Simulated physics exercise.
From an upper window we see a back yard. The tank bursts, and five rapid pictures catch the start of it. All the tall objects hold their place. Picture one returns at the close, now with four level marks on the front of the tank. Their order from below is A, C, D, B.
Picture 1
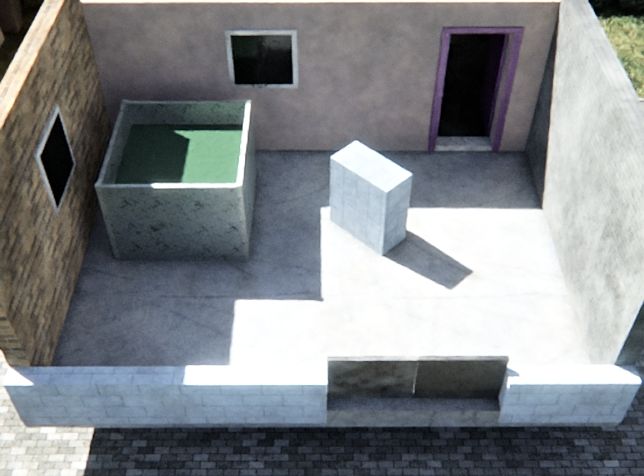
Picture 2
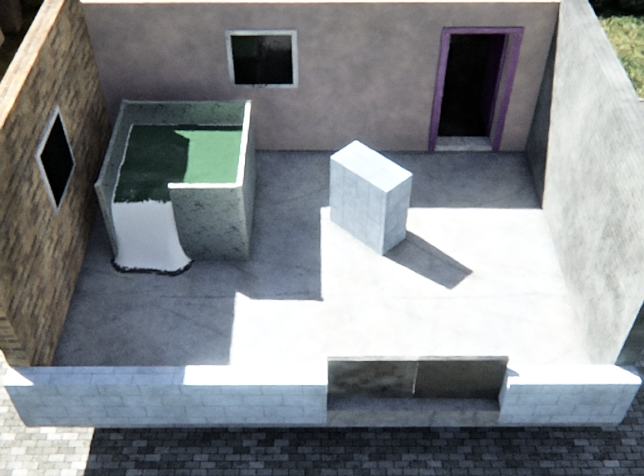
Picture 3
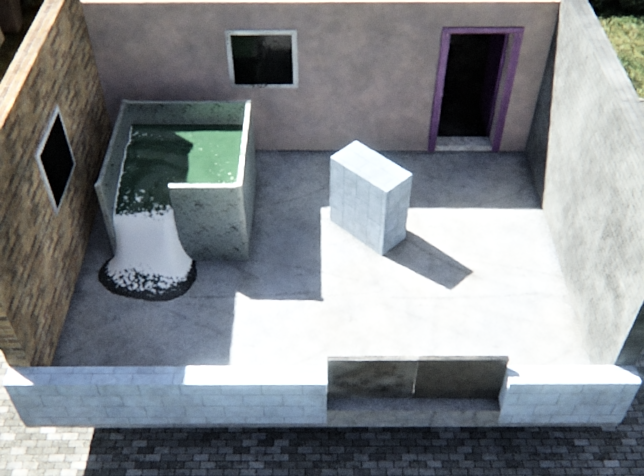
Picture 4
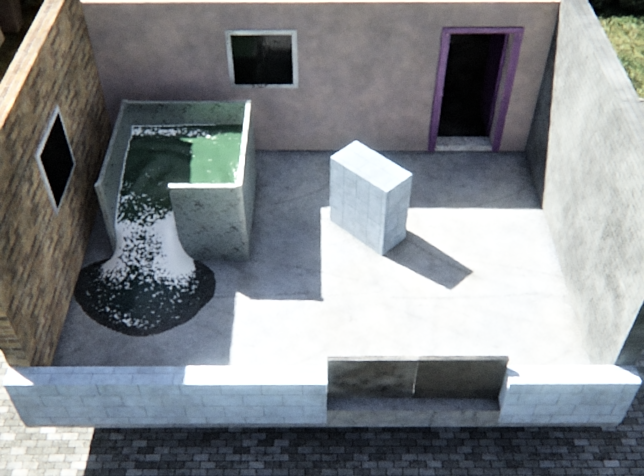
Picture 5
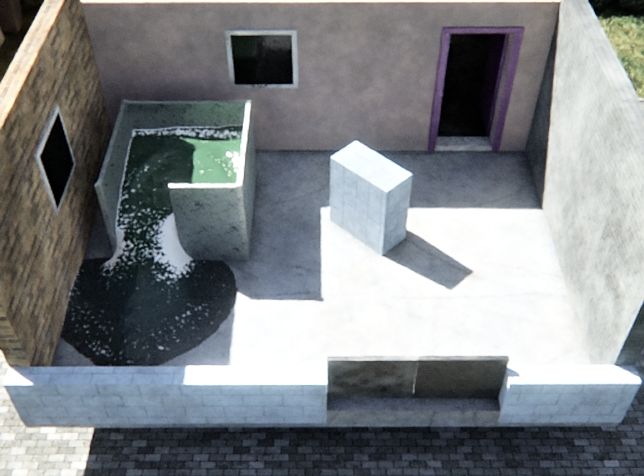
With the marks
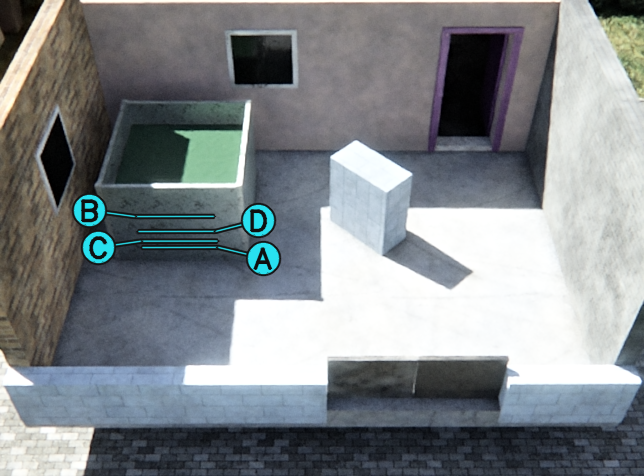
Green water sat still in a tank in a walled back yard, then poured out through an opening in its front and spread in a widening dark pool over the left side of the floor.
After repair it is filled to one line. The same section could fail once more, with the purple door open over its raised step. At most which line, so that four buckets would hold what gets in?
It is D.
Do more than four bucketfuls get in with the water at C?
No.
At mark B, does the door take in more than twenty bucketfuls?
No.
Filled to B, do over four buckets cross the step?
Yes, that goes wrong.
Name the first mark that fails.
Mark B.
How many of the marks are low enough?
Three of the four.
In cyan, A at (180, 247); B at (174, 216); C at (179, 241); D at (177, 231); from the bottom up A, C, D, B.
Choosing A, nothing gets over.
Choosing B, about 8 bucketfuls get in.
Choosing C, nothing gets over.
Choosing D, a splash gets over, under a bucket.
